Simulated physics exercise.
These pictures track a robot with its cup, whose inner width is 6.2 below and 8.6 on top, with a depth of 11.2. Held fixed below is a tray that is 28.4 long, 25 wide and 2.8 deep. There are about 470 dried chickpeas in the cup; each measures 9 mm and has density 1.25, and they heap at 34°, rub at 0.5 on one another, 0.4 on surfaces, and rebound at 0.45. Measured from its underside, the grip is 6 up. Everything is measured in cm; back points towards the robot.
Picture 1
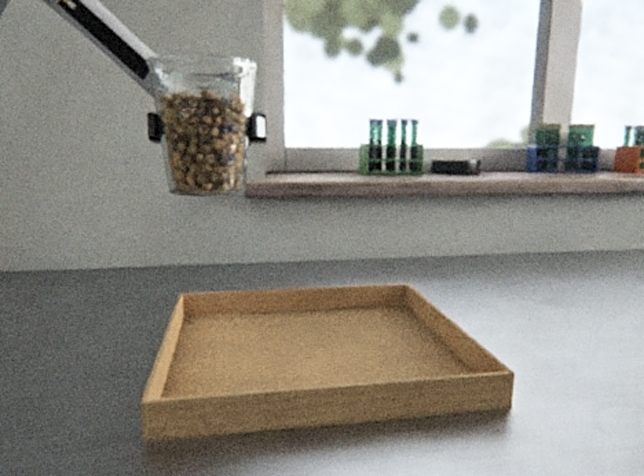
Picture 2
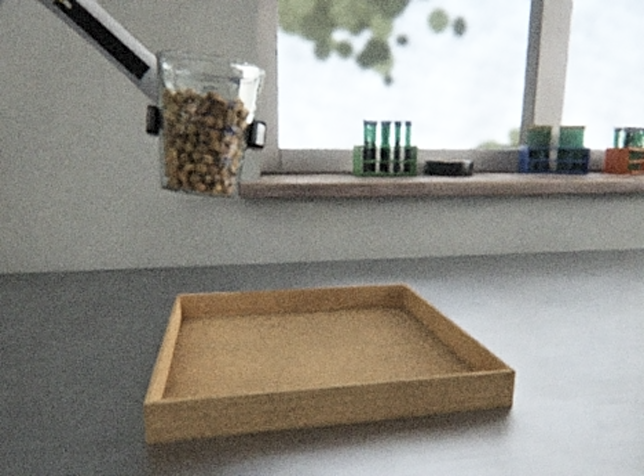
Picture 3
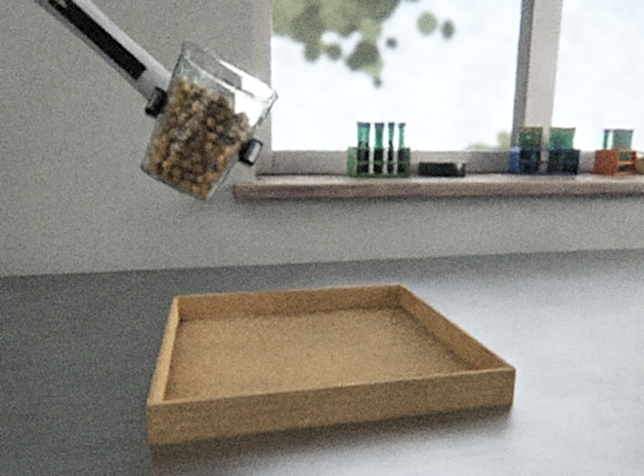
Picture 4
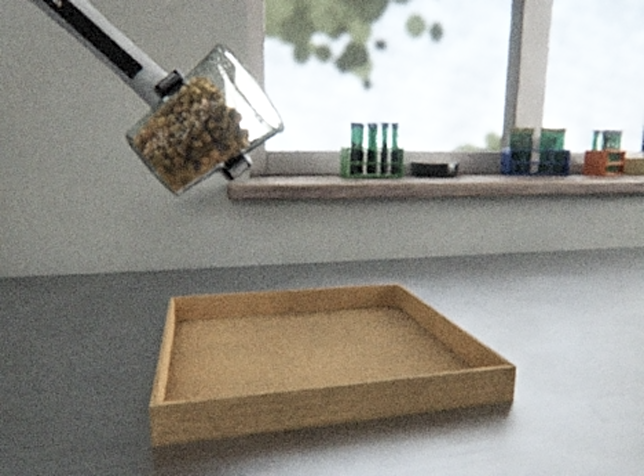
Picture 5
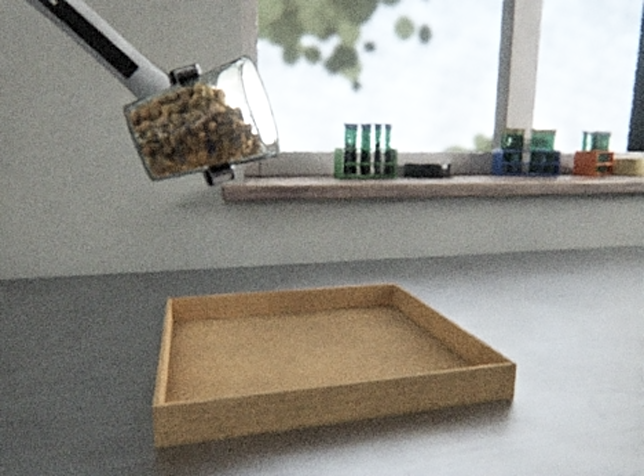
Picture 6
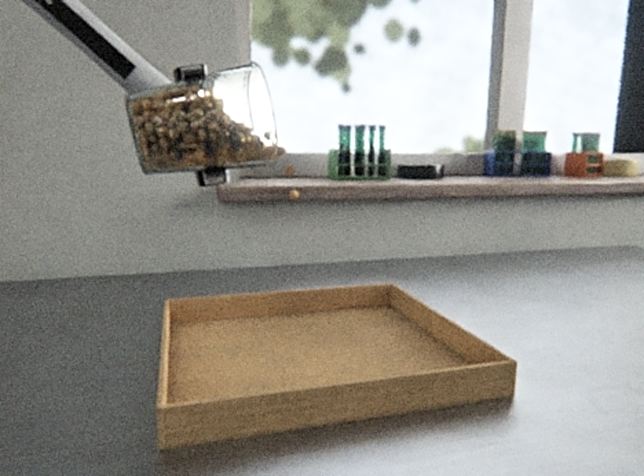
In this clip, a robot arm holds a clear cup of dried chickpeas above a wooden tray and tilts it rightward until it lies nearly sideways, the chickpeas shifting toward the rim and a few leaving it.
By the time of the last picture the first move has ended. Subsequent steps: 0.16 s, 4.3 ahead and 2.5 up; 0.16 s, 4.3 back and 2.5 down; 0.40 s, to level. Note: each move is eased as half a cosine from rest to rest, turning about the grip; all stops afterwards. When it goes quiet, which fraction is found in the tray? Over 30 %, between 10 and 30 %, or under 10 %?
Over 30 %.
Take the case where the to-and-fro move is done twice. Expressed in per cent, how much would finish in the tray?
In that case it would be near 70 percent.
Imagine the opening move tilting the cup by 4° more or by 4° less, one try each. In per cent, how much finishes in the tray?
I'd expect close to 55 and then 40 per cent.
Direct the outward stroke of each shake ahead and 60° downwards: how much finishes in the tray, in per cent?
It comes to near 10 percent.
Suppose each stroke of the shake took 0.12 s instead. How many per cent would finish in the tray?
Estimate: Near 75 per cent.
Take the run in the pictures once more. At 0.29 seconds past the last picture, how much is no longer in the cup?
Some 25 per cent.
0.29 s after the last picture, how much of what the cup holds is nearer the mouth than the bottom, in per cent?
Mouth half share: Roughly 75 %.
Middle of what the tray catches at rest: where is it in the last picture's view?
I'd say somewhere near (362, 342) in the final view.
Then, 0.29 s after the last picture, tilted 80° forward, highest piece 24 above the table; 343 in the cup, 9 in the tray, 118 in flight or on a rim.
Then, 0.58 s after the last picture, tilted 23° forward, highest piece 27 above the table; 255 in the cup, 208 in the tray, 1 on the table or floor, 6 in flight or on a rim.
Then, 0.92 s after the last picture, level, highest piece 25 above the table; 254 in the cup, 215 in the tray, 1 on the table or floor.
Then, 1.97 s after the last picture, level, highest piece 24 above the table; 254 in the cup, 215 in the tray, 1 on the table or floor.
Final count, 254 in the cup, 215 in the tray, 1 on the table or floor. That is 46 % in the tray.
